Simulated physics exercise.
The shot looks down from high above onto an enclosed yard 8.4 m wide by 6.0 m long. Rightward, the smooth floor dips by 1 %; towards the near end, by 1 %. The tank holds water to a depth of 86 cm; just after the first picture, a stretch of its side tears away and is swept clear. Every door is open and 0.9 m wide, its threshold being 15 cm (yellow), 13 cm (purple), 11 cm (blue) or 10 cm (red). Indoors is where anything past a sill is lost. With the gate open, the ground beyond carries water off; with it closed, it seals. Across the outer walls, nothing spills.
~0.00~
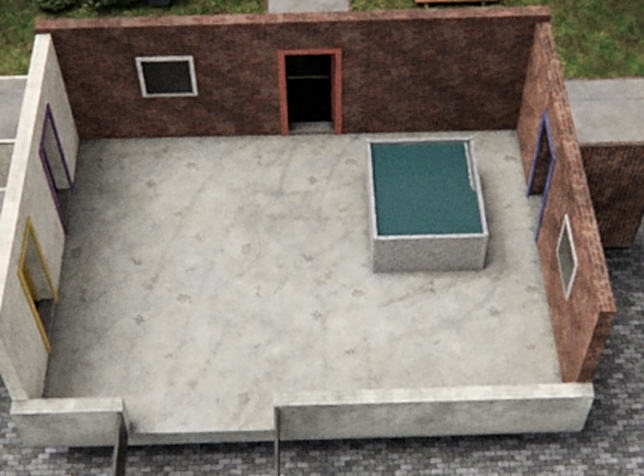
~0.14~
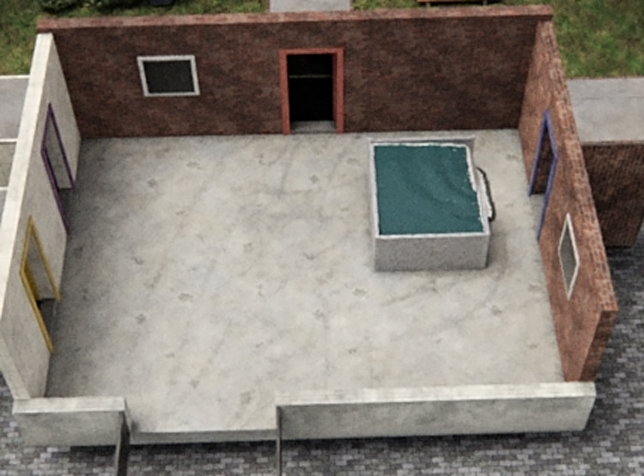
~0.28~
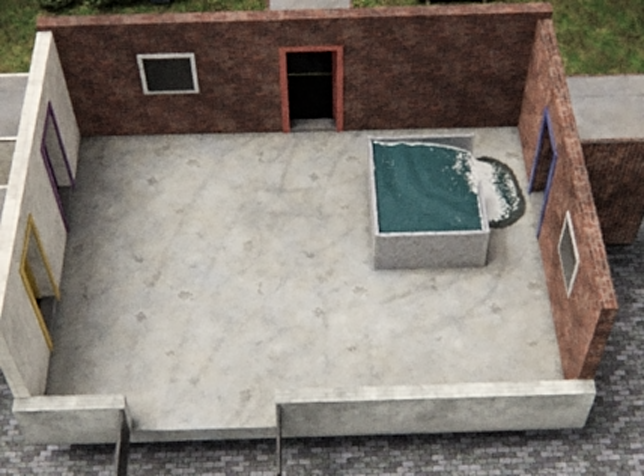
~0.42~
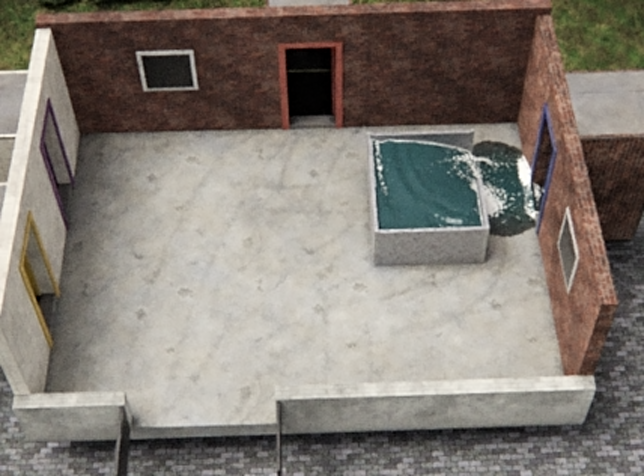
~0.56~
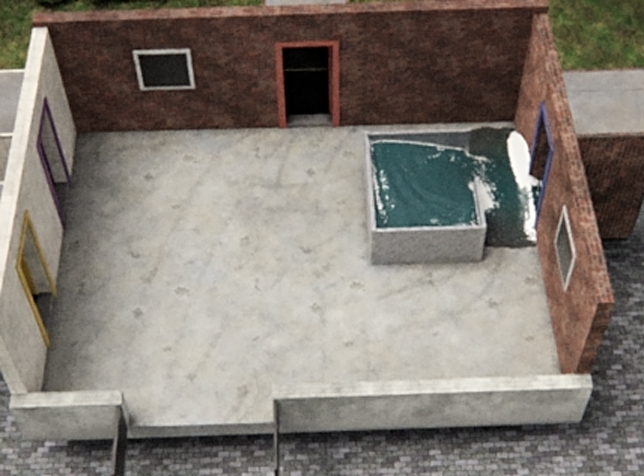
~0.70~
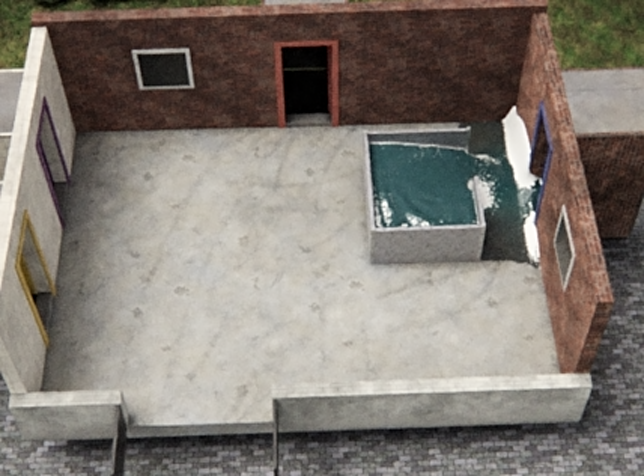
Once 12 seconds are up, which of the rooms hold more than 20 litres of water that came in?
Outcome: The yellow door will most likely respect the limit; the purple door will most likely respect the limit; the blue door will most likely bust the limit; the red door will most likely respect the limit.
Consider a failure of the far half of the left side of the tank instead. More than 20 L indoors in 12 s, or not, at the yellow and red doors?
Checking each door against the limit: Yellow does not exceed it, red tops it.
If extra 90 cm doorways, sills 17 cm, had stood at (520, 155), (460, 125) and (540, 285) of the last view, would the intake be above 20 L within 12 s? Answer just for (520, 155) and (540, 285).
More, less.
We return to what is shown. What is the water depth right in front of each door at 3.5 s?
In centimetres, the yellow door has 0, the purple door 0, the blue door 26 and the red door 5.
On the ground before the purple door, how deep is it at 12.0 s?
Some 2.5 centimetres of depth.
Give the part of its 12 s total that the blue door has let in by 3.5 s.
About 80 per cent.
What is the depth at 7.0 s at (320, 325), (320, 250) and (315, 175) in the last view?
Around 2 cm, 0 cm and 2 cm.
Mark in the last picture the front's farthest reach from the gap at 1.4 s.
About (552, 360) in the last view.
After 1.4 s water covers 10 % of the floor and is deepest (74 cm) near (509, 125); yellow door not reached, purple door not reached, blue door 39 cm at the sill, 230 L in, red door not reached.
After 2.2 s water covers 20 % of the floor and is deepest (50 cm) near (509, 125); yellow door not reached, purple door not reached, blue door 33 cm at the sill, 412 L in, red door 4 cm at the sill, 0 L in.
After 3.5 s water covers 45 % of the floor and is deepest (34 cm) near (518, 175); yellow door not reached, purple door not reached, blue door 26 cm at the sill, 581 L in, red door 5 cm at the sill, 0 L in.
After 7.0 s water covers 85 % of the floor and is deepest (17 cm) near (519, 183); yellow door 4 cm at the sill, 0 L in, purple door 9 cm at the sill, 1 L in, blue door 14 cm at the sill, 717 L in, red door 8 cm at the sill, 2 L in.
After 12.0 s water covers 100 % of the floor and is deepest (10 cm) near (300, 407); yellow door 2 cm at the sill, 0 L in, purple door 3 cm at the sill, 1 L in, blue door 8 cm at the sill, 730 L in, red door 3 cm at the sill, 2 L in.
